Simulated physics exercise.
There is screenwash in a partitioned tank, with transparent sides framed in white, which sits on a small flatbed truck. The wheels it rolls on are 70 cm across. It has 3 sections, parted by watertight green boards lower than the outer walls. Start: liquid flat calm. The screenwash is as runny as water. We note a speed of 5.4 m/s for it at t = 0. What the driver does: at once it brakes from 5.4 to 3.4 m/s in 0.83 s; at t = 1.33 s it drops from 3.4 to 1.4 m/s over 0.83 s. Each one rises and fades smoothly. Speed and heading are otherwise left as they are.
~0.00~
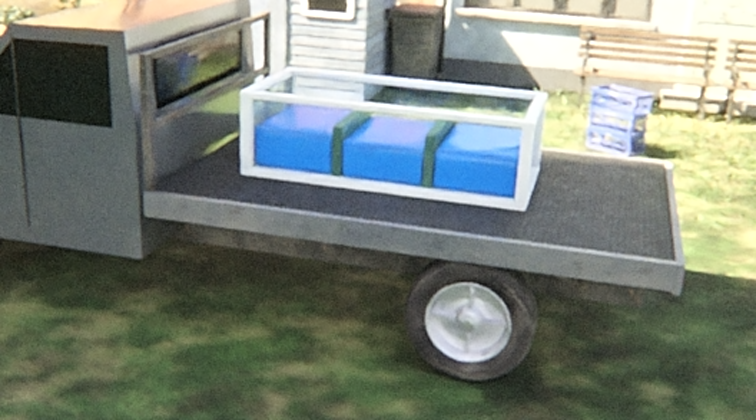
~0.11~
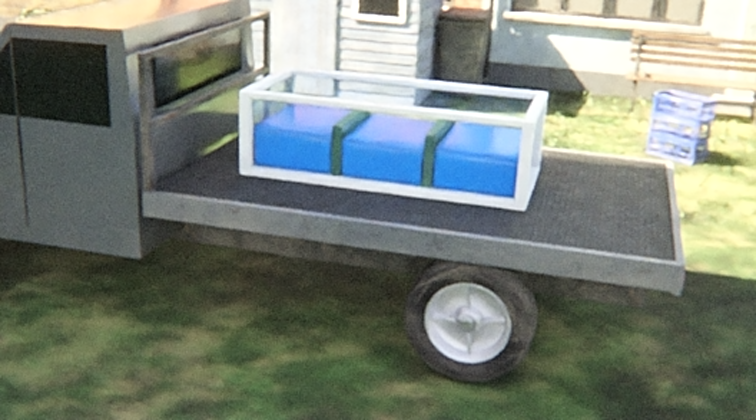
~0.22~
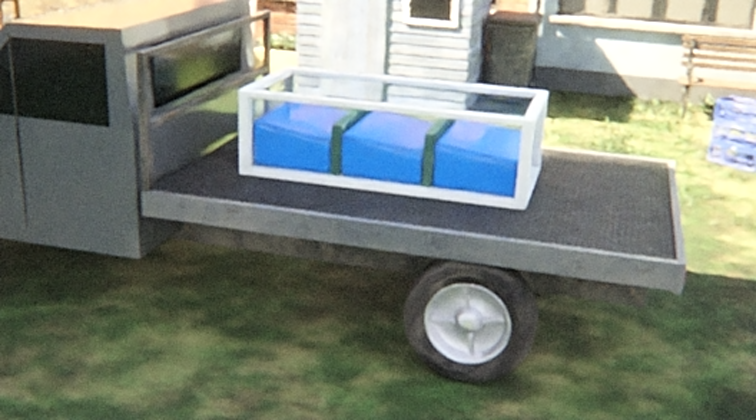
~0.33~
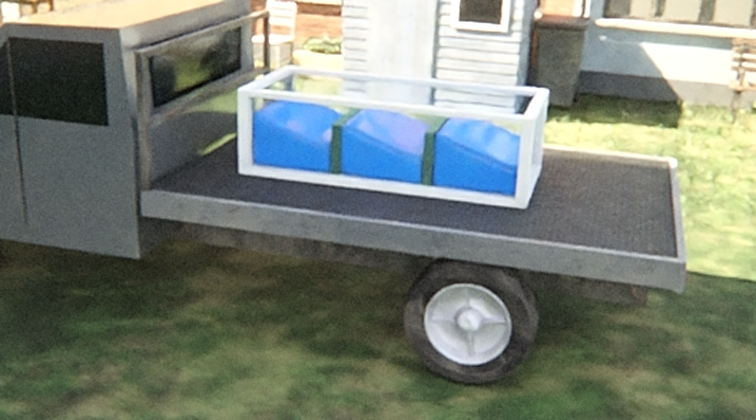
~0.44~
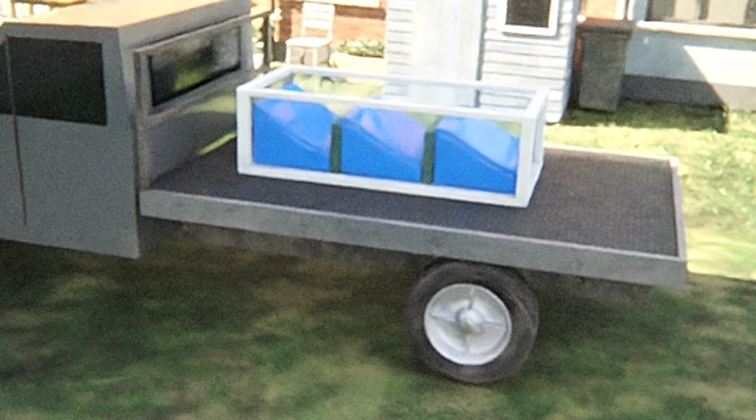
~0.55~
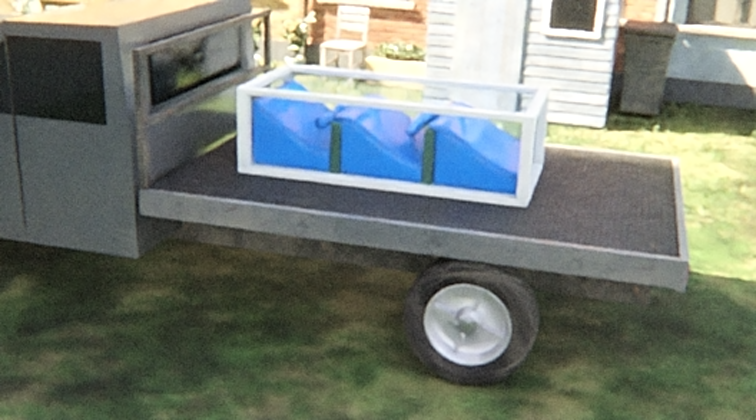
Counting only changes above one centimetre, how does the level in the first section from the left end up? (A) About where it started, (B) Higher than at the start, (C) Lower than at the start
B.
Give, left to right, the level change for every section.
In cm: 4 up, 1 down, 2 down.
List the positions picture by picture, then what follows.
The first frame shows levels, left to right, (303, 129), (392, 139), (474, 148); board top at (337, 128) and (430, 136); the front is on the left, levels are read along the near wall; a wheel hub at (466, 326).
The second frame shows levels, left to right, (302, 128), (391, 138), (474, 148).
The third frame shows levels, left to right, (302, 130), (391, 139), (474, 146).
The fourth frame shows levels, left to right, (301, 128), (391, 138), (474, 145).
The fifth frame shows levels, left to right, (301, 131), (390, 141), (474, 142).
The sixth frame shows levels, left to right, (301, 129), (390, 140), (475, 143); a wheel hub at (466, 329).
Then, 1.15 s in, the sections hold 26, 24, 22 cm, left to right.
Then, 1.85 s in, the sections hold 27, 23, 22 cm, left to right.
Then, 2.65 s in, the sections hold 28, 23, 22 cm, left to right.
Then, 5.14 s in, the sections hold 28, 23, 22 cm, left to right.
